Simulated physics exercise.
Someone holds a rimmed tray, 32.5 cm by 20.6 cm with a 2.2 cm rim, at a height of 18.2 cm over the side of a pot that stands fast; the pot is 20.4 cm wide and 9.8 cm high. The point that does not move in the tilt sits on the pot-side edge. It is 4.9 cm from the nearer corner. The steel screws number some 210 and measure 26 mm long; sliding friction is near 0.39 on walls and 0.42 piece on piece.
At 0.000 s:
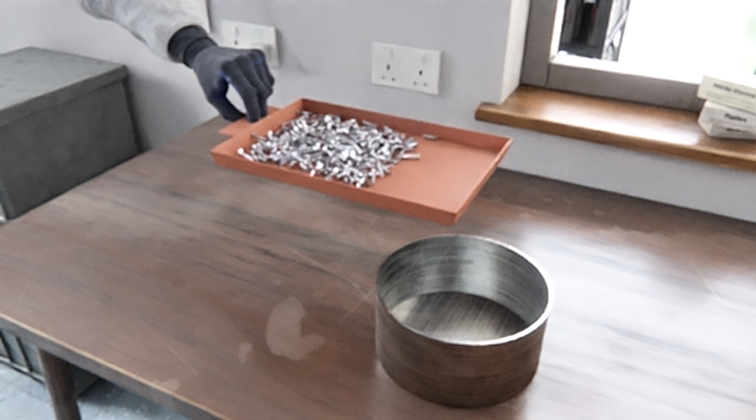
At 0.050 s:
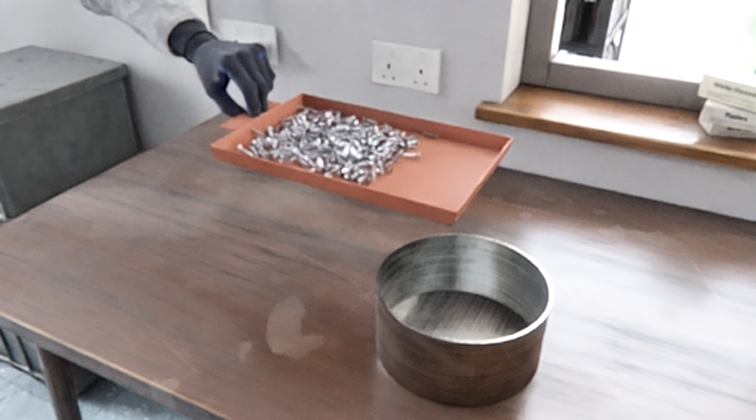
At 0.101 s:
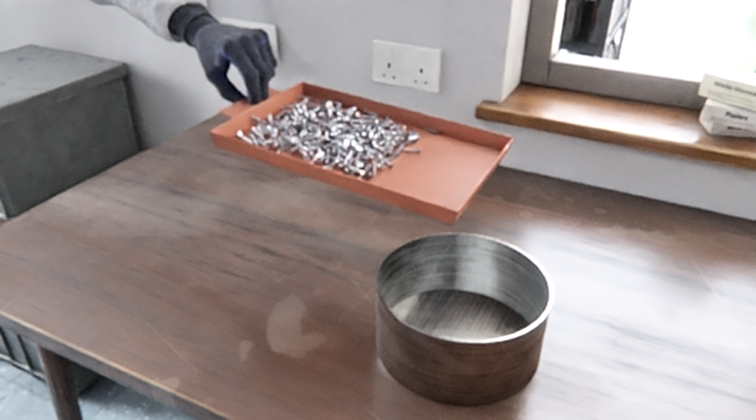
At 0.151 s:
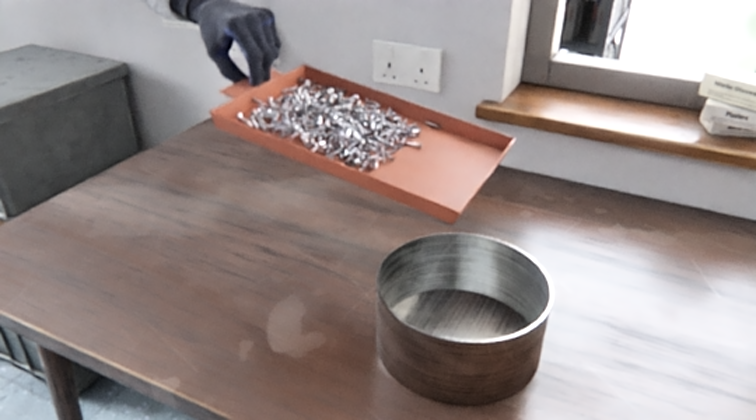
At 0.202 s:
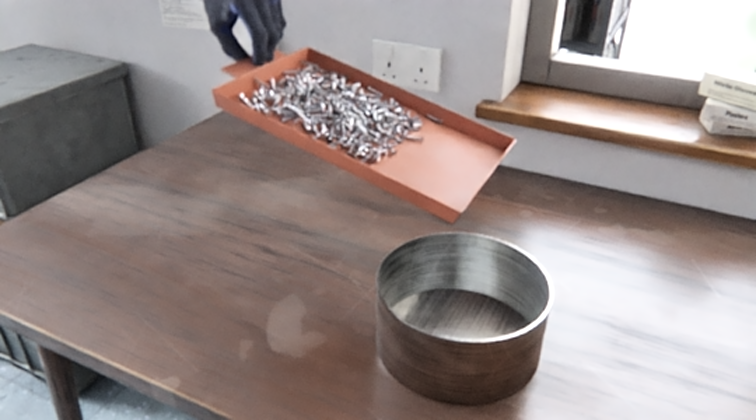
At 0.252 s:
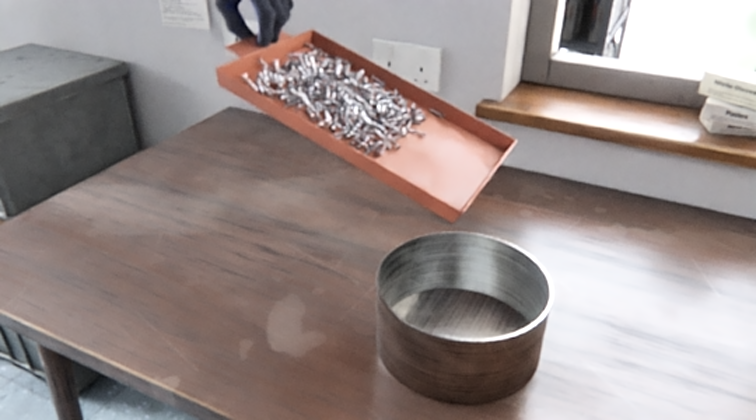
On a dark wooden table by a window, a round metal pot stands still while a gloved hand holds a reddish-orange tray of small silvery metal pieces above it, nearly level. The hand then raises the tray's left end, steepening its slope toward the right, while the pieces stay heaped toward the raised end.
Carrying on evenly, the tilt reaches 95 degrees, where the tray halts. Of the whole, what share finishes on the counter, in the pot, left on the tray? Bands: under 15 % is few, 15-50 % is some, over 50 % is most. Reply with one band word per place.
Counter most, pot some, left on the tray few.
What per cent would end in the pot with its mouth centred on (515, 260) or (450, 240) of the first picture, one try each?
About 70 percent the first time and about 25 percent the second.
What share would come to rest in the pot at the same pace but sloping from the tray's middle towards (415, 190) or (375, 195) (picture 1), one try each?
First try: Around 95 percent; second try: Around 85 percent.
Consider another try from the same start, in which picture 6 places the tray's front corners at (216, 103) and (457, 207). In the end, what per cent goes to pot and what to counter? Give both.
The pot gets 35 and the counter 65.
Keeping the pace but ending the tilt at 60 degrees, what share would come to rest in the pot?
Roughly 20 percent.
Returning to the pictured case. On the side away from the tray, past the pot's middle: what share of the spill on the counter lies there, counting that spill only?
About 90 per cent.
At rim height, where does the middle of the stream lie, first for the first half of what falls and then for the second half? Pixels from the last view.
At roughly (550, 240) first, later on at (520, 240).
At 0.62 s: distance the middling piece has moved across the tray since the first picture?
By then it sits near 13 cm from where it began.
After 0.62 s, tilt 56 degrees; the tray holds 100 %, the pot 0 %.
After 0.87 s, tilt 80 degrees; the tray holds 25 %, the pot 10 %.
Then, at 1.23 s, tilt 95 degrees; the tray holds 0 %, the pot 30 %.
In the end, at 2.0 s, counter 70 %, pot 30 %, tray 0 %.
